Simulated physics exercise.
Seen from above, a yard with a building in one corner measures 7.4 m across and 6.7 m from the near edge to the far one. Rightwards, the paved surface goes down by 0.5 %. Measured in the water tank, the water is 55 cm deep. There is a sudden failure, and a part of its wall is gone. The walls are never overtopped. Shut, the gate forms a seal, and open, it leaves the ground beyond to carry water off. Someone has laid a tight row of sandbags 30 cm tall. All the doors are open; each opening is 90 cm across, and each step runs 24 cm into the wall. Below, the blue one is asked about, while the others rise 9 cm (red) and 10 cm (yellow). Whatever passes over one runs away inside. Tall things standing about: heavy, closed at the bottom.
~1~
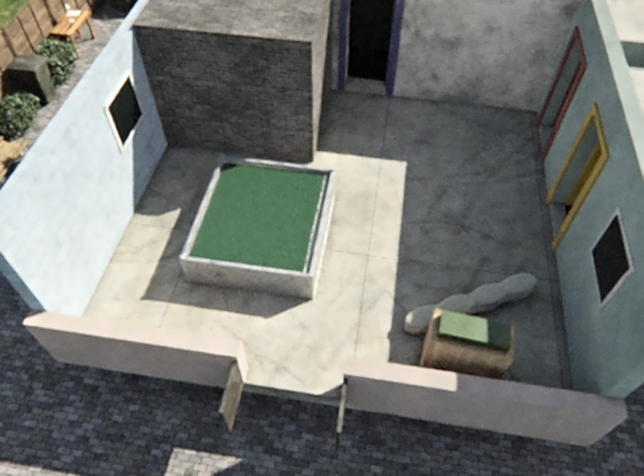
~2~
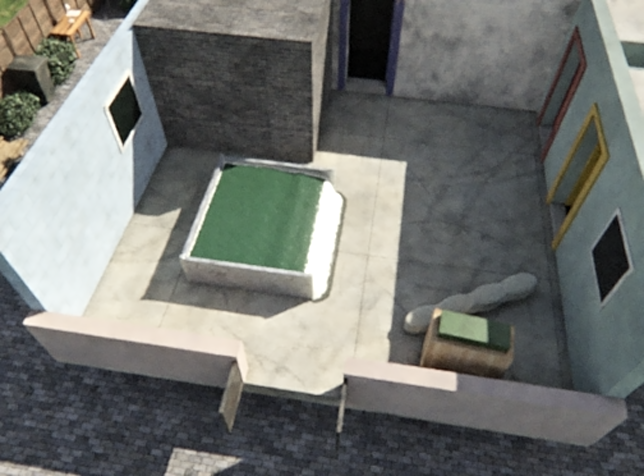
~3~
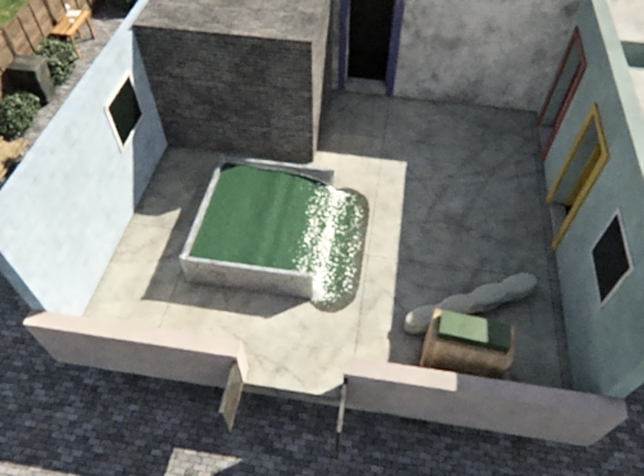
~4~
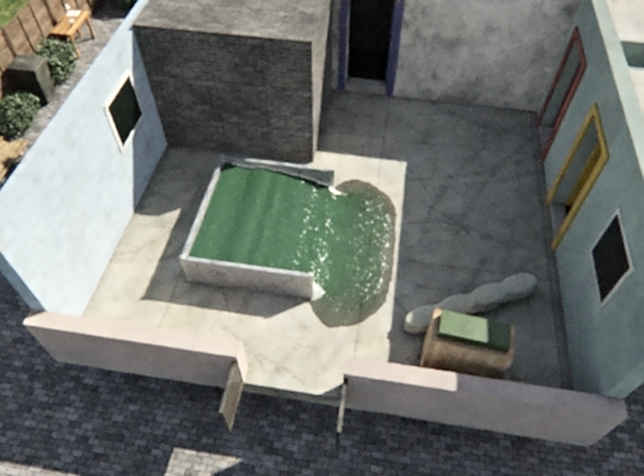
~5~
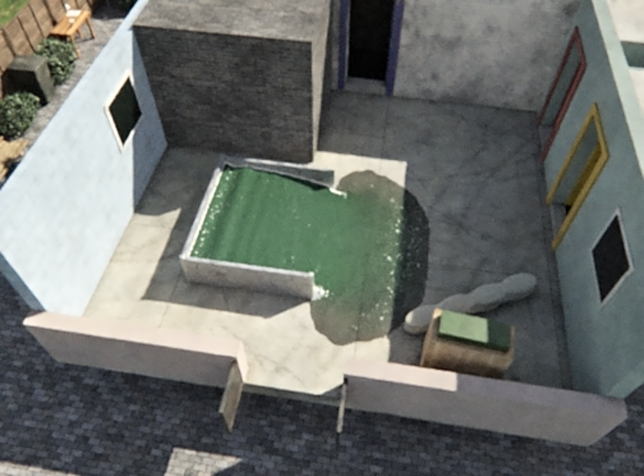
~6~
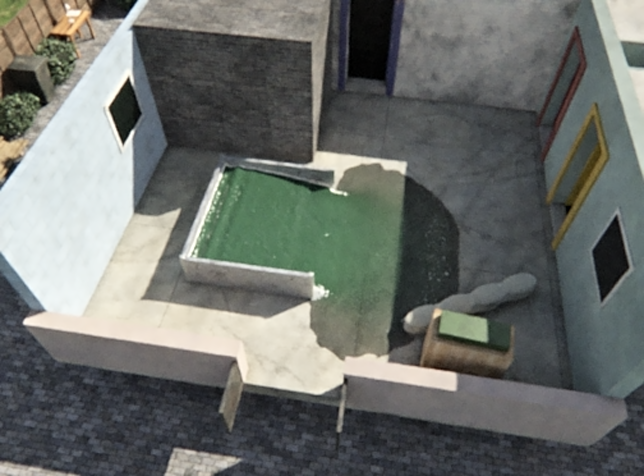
Green water pours out the right side of a low tank and spreads across the paving.
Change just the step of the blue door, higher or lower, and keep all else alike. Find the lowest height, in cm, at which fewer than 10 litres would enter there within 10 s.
I would say 9 cm.
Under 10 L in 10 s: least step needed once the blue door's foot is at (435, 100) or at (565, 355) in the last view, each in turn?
About 7.0 and 10.0 cm.
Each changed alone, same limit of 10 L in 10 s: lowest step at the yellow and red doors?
About 27 cm at yellow and 13.5 cm at red.
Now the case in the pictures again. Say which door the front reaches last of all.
Door: Blue.
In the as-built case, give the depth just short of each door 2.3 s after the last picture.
In cm - red: 13, yellow: 26, blue: 0.
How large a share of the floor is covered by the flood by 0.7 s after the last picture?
I'd say near 35 percent.
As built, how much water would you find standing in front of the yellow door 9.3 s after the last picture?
Some 8.0 cm.
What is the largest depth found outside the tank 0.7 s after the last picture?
It gets to close to 27 centimetres there.
Then, 0.7 s after the last picture water covers 35 % of the floor, deepest (27 cm) near (558, 270); it has not reached the blue door.
Then, 2.3 s after the last picture water covers 55 % of the floor, deepest (30 cm) near (549, 206); it has not reached the blue door.
Then, 9.3 s after the last picture water covers 90 % of the floor, deepest (10 cm) near (459, 302); 9 cm at the blue door, 0 litres in over its 19 cm step.
At the blue door as built, the water peaked near 11 cm, 7.9 s after the last picture.
Run again over the same 10 s with other heights there, 19 litres in over 7.5 cm, 7 litres over 10 cm. The limit of 10 litres is kept from about 9 cm up.
